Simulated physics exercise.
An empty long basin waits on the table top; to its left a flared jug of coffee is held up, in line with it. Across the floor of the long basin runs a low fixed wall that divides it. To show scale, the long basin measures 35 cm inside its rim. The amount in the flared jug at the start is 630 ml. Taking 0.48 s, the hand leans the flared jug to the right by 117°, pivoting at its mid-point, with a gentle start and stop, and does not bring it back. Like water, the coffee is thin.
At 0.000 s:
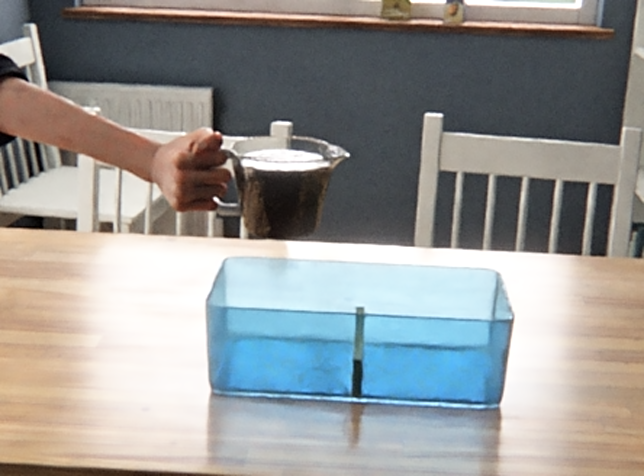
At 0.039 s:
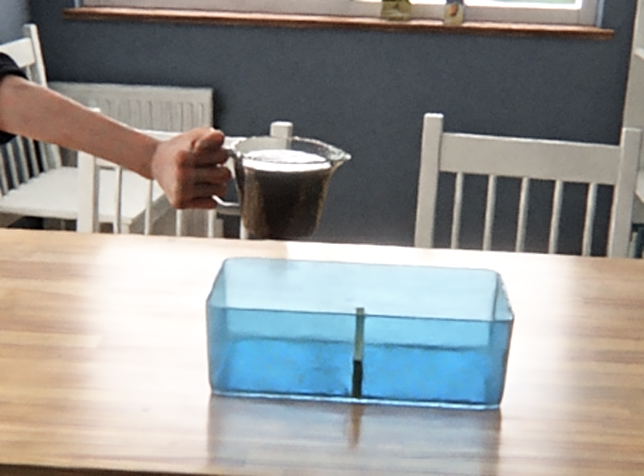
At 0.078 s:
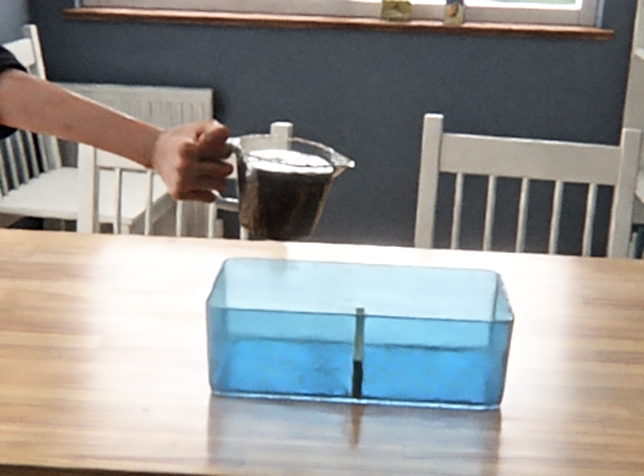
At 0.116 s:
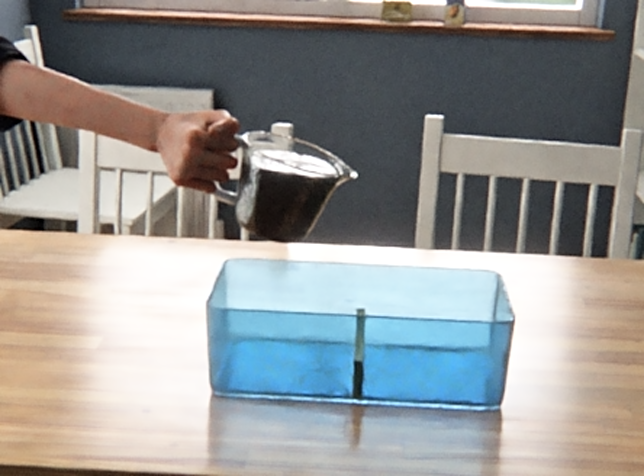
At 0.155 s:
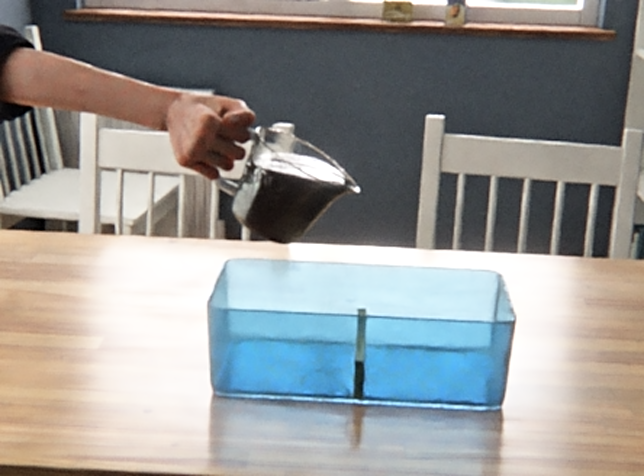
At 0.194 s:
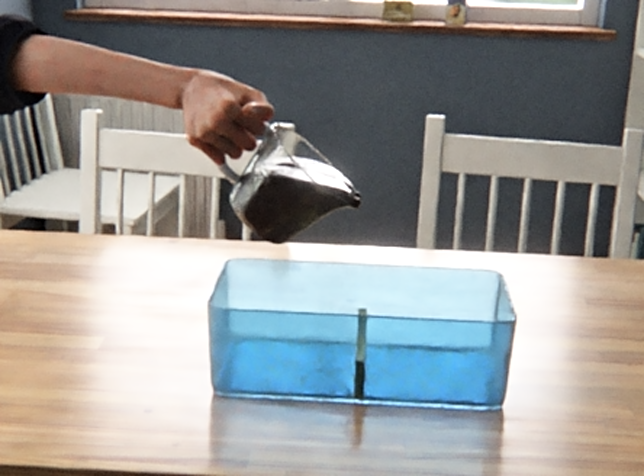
A hand tilts a glass jug of dark coffee rightward above a long blue basin.
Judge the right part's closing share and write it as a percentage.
I would judge it at 44 per cent.
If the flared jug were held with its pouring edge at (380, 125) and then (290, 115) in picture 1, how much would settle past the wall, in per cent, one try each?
I'd expect close to 85 per cent and then close to 10 per cent.
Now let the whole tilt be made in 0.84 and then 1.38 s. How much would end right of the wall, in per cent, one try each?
65 then 80 %.
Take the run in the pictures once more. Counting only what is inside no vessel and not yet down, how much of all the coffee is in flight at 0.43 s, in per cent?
20 %.
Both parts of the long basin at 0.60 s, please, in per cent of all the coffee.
50 per cent left and 42 right, roughly.
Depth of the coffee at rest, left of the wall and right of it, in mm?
Left part: About 12 mm; right part: About 10 mm.
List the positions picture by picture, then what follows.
Tilt 0°; pouring edge (349, 154); surface from (236, 158) to (332, 163); the long basin's rim runs from (214, 281) to (507, 295); the wall's top is at (359, 332), in the first picture.
Tilt 2°; pouring edge (350, 156); surface from (236, 158) to (333, 164), in the second picture.
Tilt 7°; pouring edge (353, 164); surface from (240, 157) to (335, 168), in the third picture.
Tilt 16°; pouring edge (357, 175); surface from (244, 156) to (338, 171), in the fourth picture.
Tilt 28°; pouring edge (360, 190); surface from (248, 165) to (348, 178), in the fifth picture.
Tilt 41°; pouring edge (359, 207); surface from (242, 177) to (346, 189); 3 per cent is over the edge, in the sixth picture.
By 0.43 s the tilt is 114° and 22 per cent is still to pour, 16 is left of the wall and 42 right of it.
By 0.60 s the tilt is 117° and 1 per cent is still to pour, 50 is left of the wall and 43 right of it.
By 0.78 s the tilt is 117° and 0 per cent is still to pour, 50 is left of the wall and 44 right of it.
By 0.98 s the tilt is 117° and 0 per cent is still to pour, 51 is left of the wall and 44 right of it.
At rest 51 per cent lies left of the wall, 44 right of it and 5 outside.
